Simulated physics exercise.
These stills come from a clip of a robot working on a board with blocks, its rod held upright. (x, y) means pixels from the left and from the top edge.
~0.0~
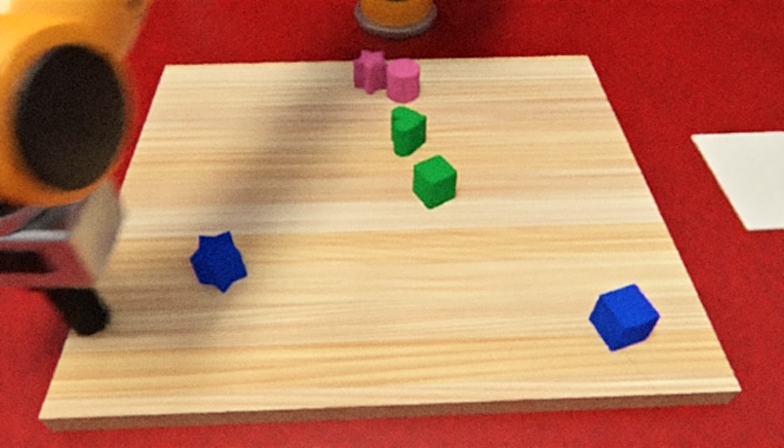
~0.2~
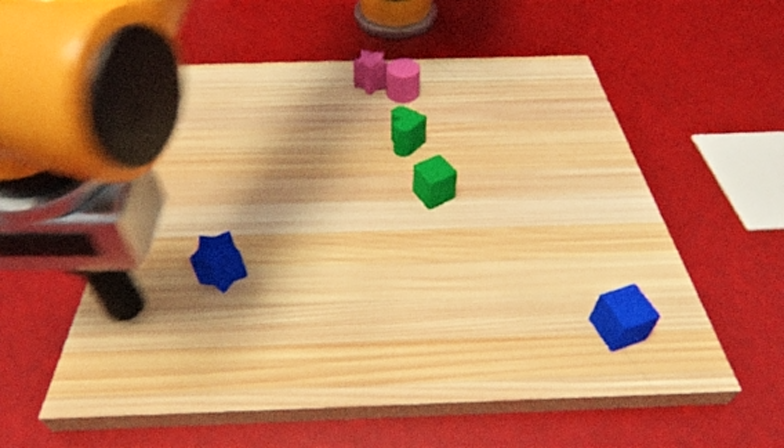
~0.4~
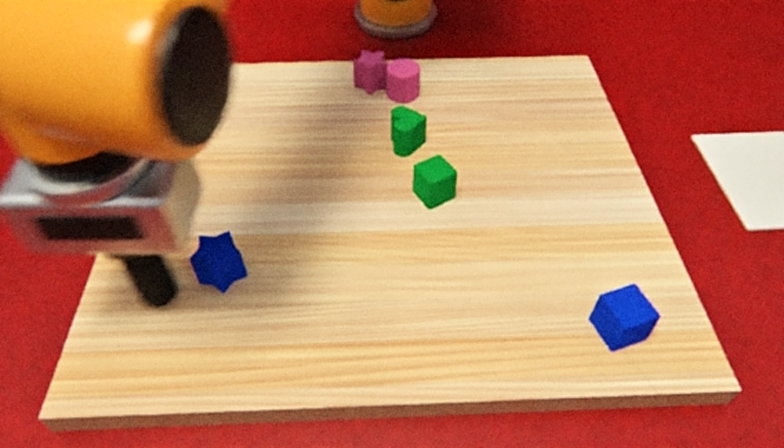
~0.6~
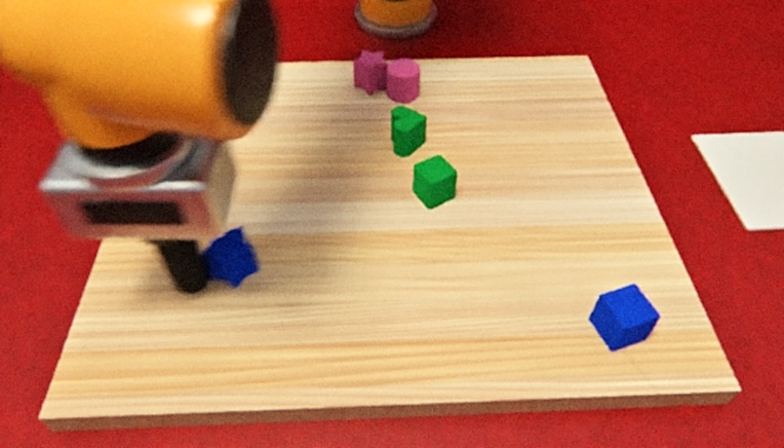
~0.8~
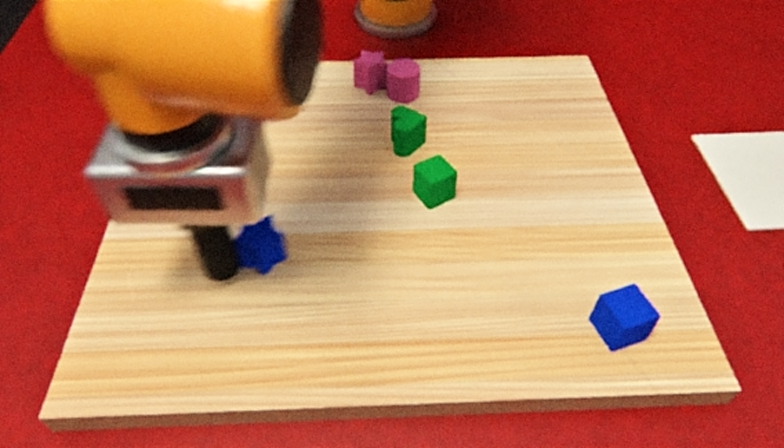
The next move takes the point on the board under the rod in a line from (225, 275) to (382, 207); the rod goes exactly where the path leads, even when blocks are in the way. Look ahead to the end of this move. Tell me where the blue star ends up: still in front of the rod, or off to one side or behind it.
It stays on the rod's front.
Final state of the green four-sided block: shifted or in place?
The green four-sided block moves.
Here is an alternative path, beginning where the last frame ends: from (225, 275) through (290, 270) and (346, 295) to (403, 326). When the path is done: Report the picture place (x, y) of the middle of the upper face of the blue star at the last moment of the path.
It sits at (302, 215).
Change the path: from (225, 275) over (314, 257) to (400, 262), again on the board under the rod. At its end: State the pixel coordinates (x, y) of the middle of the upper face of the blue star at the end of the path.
The middle of its upper face should be somewhere near (324, 204).
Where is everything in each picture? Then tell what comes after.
The first picture shows tip of the rod at (91, 321), middles of tops, blue star at (214, 248), green four-sided block at (436, 168).
The second picture shows rod at (126, 306), nothing pushed.
The third picture shows rod at (160, 293), nothing pushed.
The fourth picture shows rod at (192, 280), blue star at (227, 243).
The fifth picture shows rod at (223, 267), blue star at (257, 231), green four-sided block at (436, 168).
On the path given first. One third of the way, rod at (280, 243); blue star at (313, 207).
Two thirds of the way, rod at (333, 220); blue star at (365, 185).
At the end, rod at (382, 199); blue star at (408, 161), turned 20° anticlockwise; green four-sided block at (446, 162), turned 35° clockwise.
